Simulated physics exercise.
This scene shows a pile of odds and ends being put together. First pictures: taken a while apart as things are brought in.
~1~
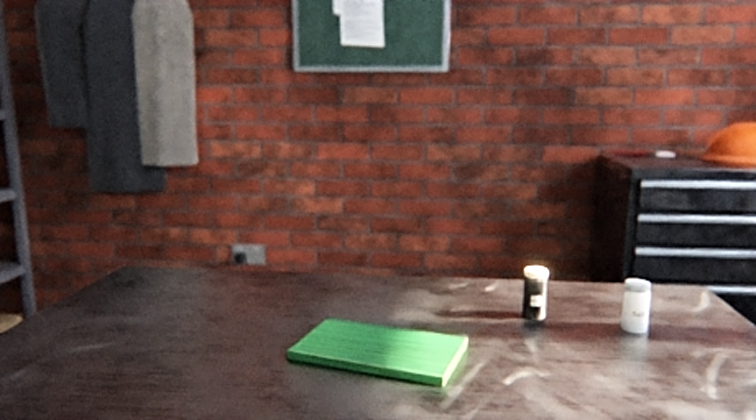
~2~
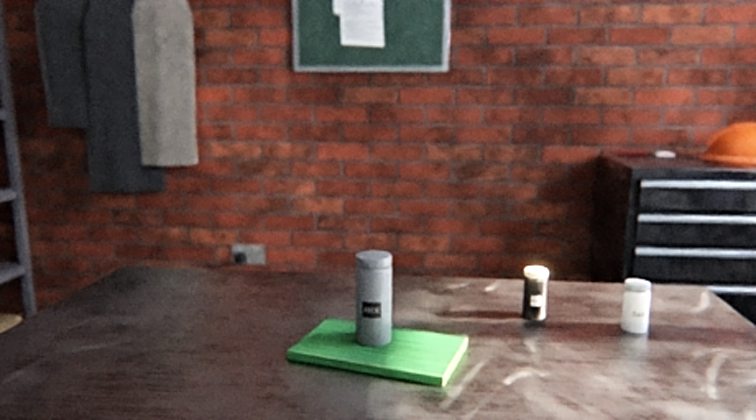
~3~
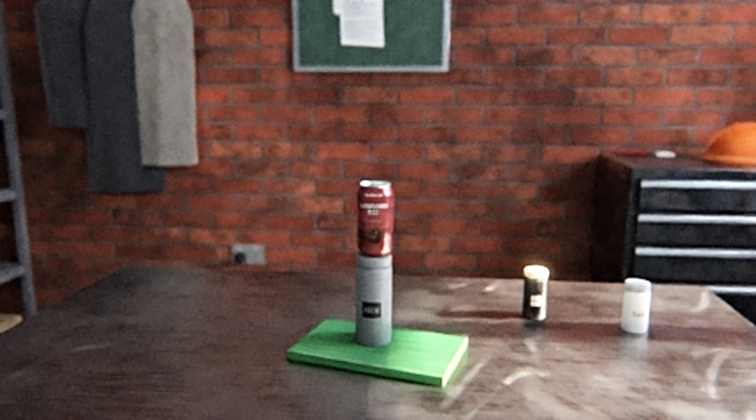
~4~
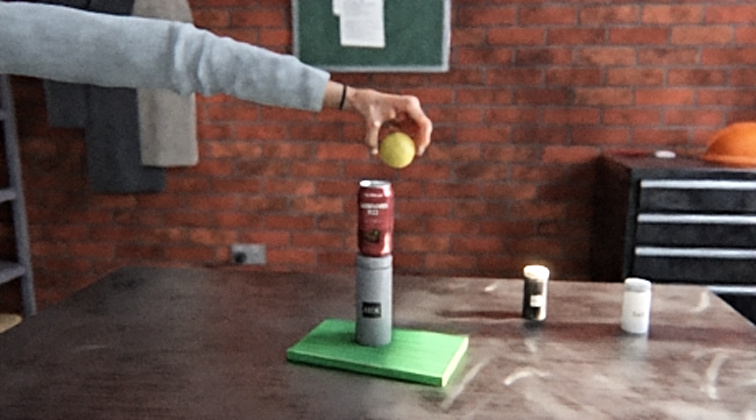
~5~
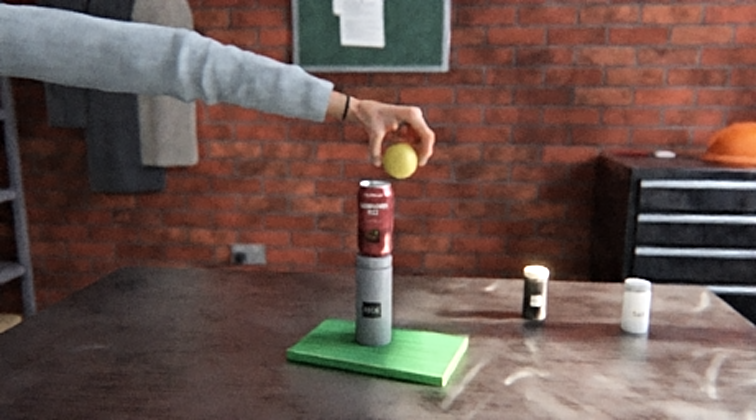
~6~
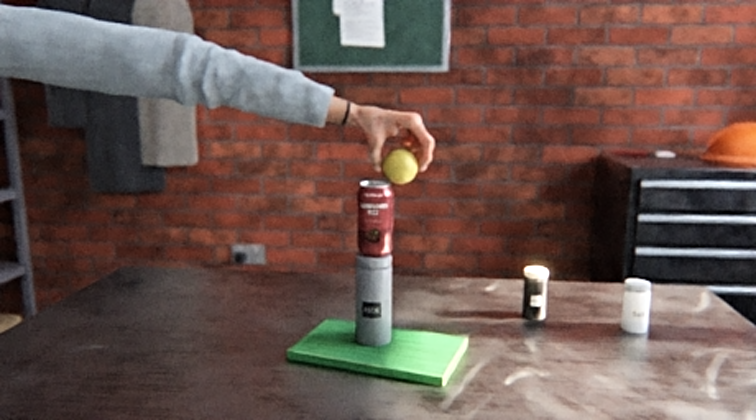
In a brick-walled workshop, a grey jar and red can appear stacked on a green board, then a hand lowers a yellow lemon onto the can.
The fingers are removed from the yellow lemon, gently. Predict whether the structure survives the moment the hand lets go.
The pile will not survive intact.
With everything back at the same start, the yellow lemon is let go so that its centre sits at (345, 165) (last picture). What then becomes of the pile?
Topples.
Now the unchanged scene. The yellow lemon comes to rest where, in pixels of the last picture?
I'd point to roughly (447, 327).
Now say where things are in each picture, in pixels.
In the first frame, the last thing is not in view yet; green board (379, 349).
In the second frame, the last thing is not in view yet; black shaker (535, 293).
In the third frame, the last thing is not in view yet; red can (375, 219).
In the fourth frame, coming down; yellow lemon (397, 150); white shaker (636, 306).
In the fifth frame, coming down; yellow lemon (400, 161); grey jar (374, 298).
In the sixth frame, set down, still held; yellow lemon (400, 166); green board (379, 349).
Then, 0.30 s later than the last frame, yellow lemon now fallen.
Then, 0.40 s later than the last frame, things are still on the move.
Then, 0.50 s later than the last frame, as before.
When it is over, fallen, yellow lemon; the other 5 as before. End places, in pixels of the last picture, yellow lemon near (447, 326). The pile loses its balance.
